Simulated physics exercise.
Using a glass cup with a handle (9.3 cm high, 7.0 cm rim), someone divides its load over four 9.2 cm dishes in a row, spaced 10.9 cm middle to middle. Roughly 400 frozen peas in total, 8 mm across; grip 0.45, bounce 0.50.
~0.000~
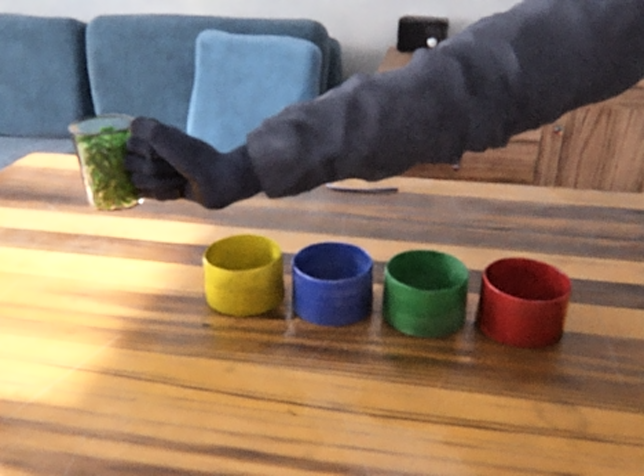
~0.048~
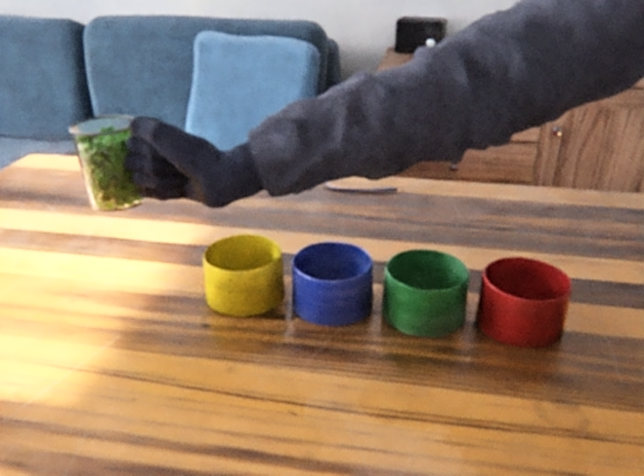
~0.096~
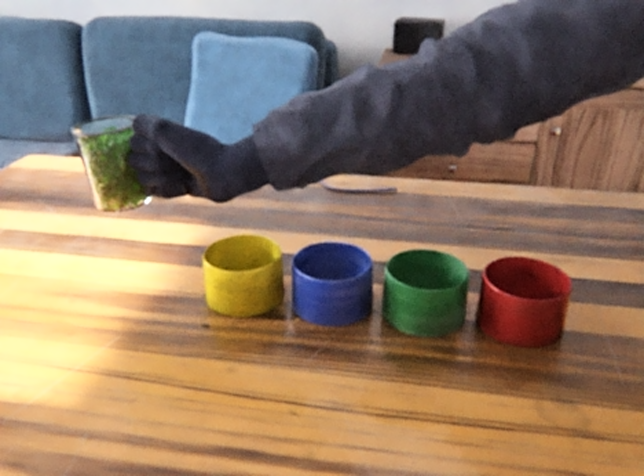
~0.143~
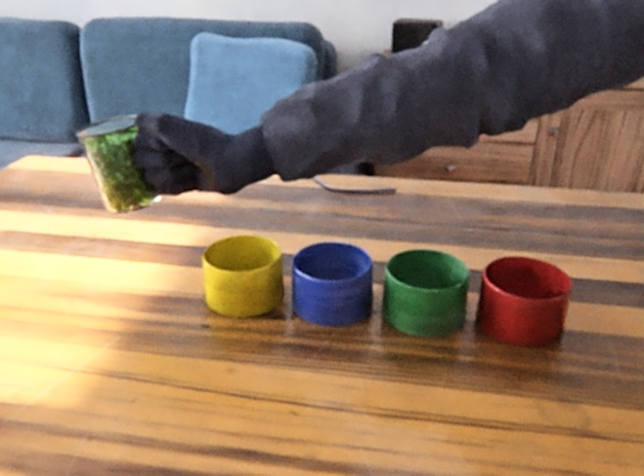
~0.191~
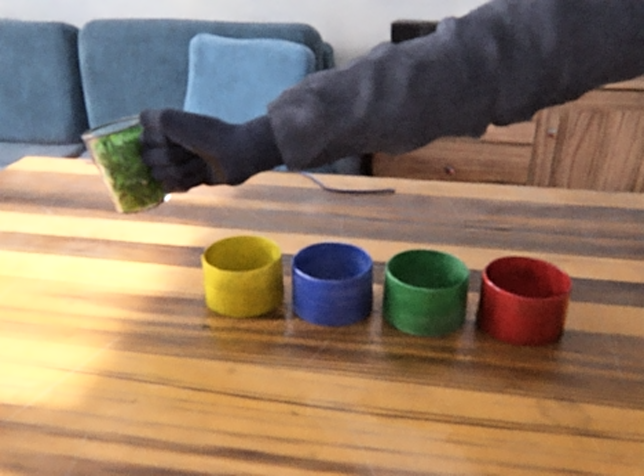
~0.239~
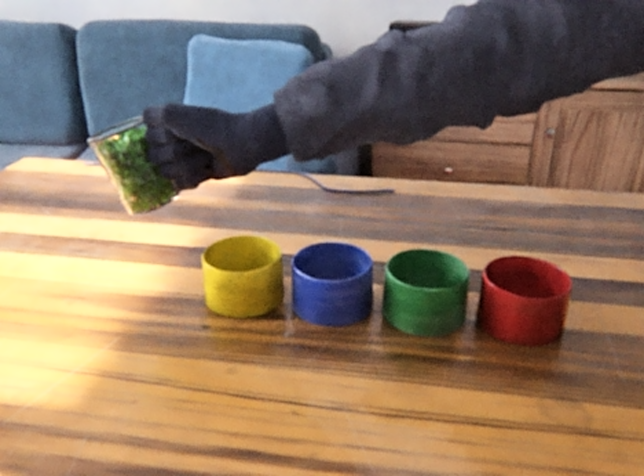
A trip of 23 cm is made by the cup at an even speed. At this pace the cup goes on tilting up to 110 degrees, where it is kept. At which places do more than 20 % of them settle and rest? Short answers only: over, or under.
Red under. Blue under. Green under. Yellow over. Counter under.
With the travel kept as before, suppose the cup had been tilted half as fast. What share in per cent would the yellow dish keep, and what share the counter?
Shares: Yellow at 100; counter at 0.
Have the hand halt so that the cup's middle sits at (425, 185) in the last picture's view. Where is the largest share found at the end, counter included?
The winner: Yellow.
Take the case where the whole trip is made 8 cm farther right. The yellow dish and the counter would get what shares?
Shares would be yellow 0 and counter 10.
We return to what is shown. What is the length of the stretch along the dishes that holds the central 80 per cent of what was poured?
It covers some 5 centimetres of the row.
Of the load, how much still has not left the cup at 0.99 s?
Close to 90 % of the load.
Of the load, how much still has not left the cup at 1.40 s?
My guess is near 45 per cent.
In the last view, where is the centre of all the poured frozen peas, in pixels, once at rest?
Resting centre estimate: Around (243, 276).
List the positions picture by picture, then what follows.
The first frame shows cup at (110, 163), tilt 0 degrees, lip at (75, 123), moved 0.0 cm; middle of the pieces at (112, 167); yellow dish at (243, 252); blue dish at (332, 261); green dish at (427, 269); red dish at (527, 279).
The second frame shows cup at (111, 164), tilt 1 degrees, lip at (75, 124), moved 0.2 cm; middle of the pieces at (113, 168).
The third frame shows cup at (115, 164), tilt 4 degrees, lip at (78, 126), moved 0.8 cm; middle of the pieces at (117, 168).
The fourth frame shows cup at (122, 165), tilt 8 degrees, lip at (82, 129), moved 1.7 cm; middle of the pieces at (125, 169).
The fifth frame shows cup at (130, 166), tilt 13 degrees, lip at (88, 133), moved 2.7 cm; middle of the pieces at (132, 170).
The sixth frame shows cup at (137, 166), tilt 18 degrees, lip at (93, 137), moved 3.7 cm; middle of the pieces at (140, 171); yellow dish at (242, 253); blue dish at (332, 261); green dish at (427, 268); red dish at (527, 277). Its pace works out near 100 degrees a second; the hand travels 20 cm a second.
After 0.69 s, tilt 64 degrees; cup holds 100 %.
After 0.99 s, tilt 95 degrees; cup holds 90 %.
After 1.40 s, tilt 110 degrees; cup holds 45 %, yellow 50 %.
By 2.6 s all is still; red 0 %, blue 0 %, green 0 %, yellow 100 %, counter 5 %.
